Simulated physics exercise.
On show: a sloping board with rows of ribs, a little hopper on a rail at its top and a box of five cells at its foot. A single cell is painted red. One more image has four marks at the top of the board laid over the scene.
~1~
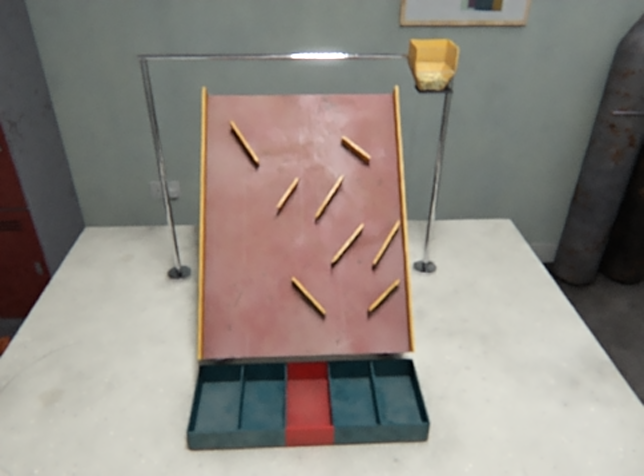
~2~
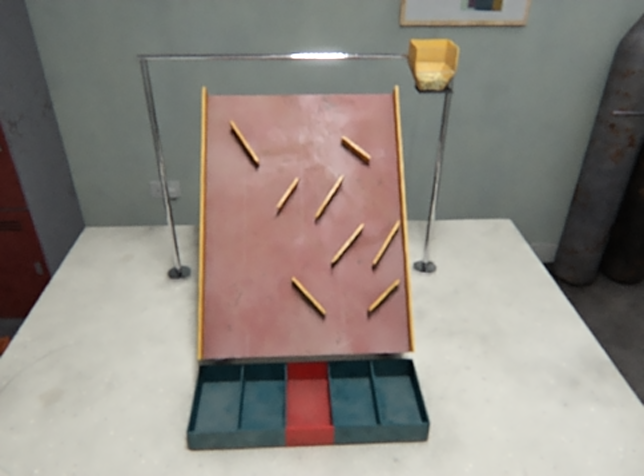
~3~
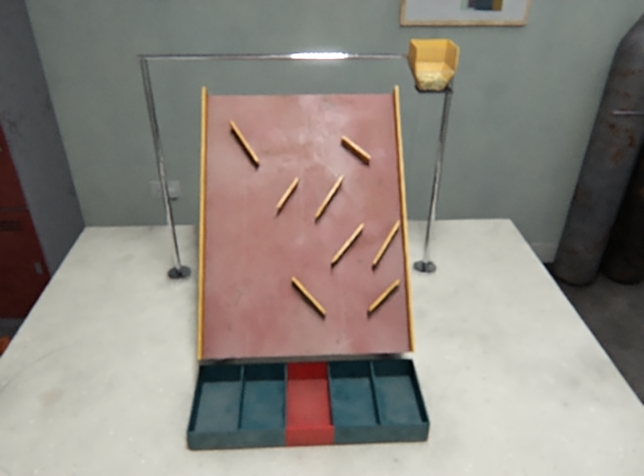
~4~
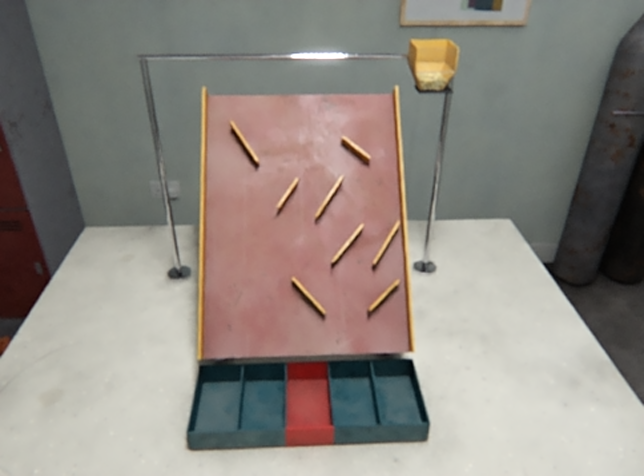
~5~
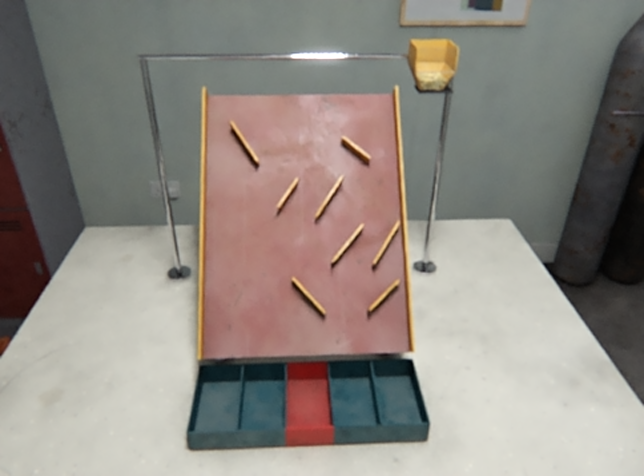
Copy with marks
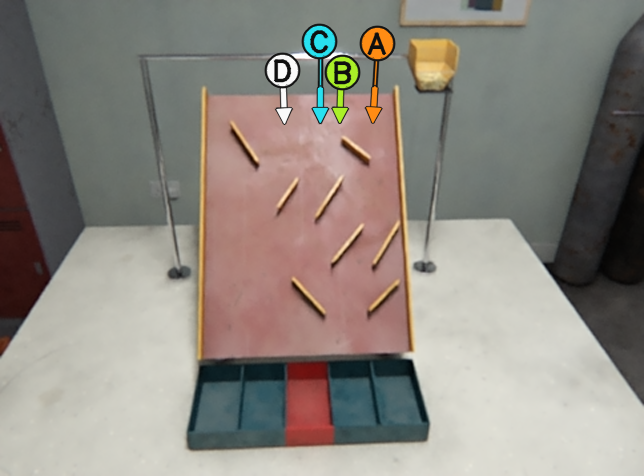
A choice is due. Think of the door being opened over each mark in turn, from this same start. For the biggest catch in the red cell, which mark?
A beats the others.
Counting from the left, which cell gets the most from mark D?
It is the first one.
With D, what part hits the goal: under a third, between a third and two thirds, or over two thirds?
It is under a third.
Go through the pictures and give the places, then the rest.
Hopper (429, 80), soya beans, door shut, in the first frame.
Ribs (231, 122) to (258, 161), (343, 137) to (370, 158), (278, 207) to (298, 178), in the second frame.
Ribs (316, 216) to (343, 176), (333, 261) to (363, 224), (374, 263) to (399, 221), in the third frame.
Ribs (293, 278) to (325, 313), (370, 310) to (399, 280), in the fourth frame.
Red cell (310, 435), number 3 of 5 from the left, in the fifth frame.
On the marked copy, mark A meets the board at (373, 117); mark B meets the board at (339, 117); mark C meets the board at (320, 117); mark D meets the board at (284, 117).
With A, roughly a third in the red cell, roughly half in other cells, just a few held on the board, about a tenth outside the box.
With B, about a tenth in the red cell, roughly half in other cells, about a tenth held on the board, roughly a quarter outside the box.
With C, just a few in the red cell, the larger part in other cells, about a tenth outside the box.
With D, not one piece in the red cell, roughly two thirds in other cells, roughly a third outside the box.
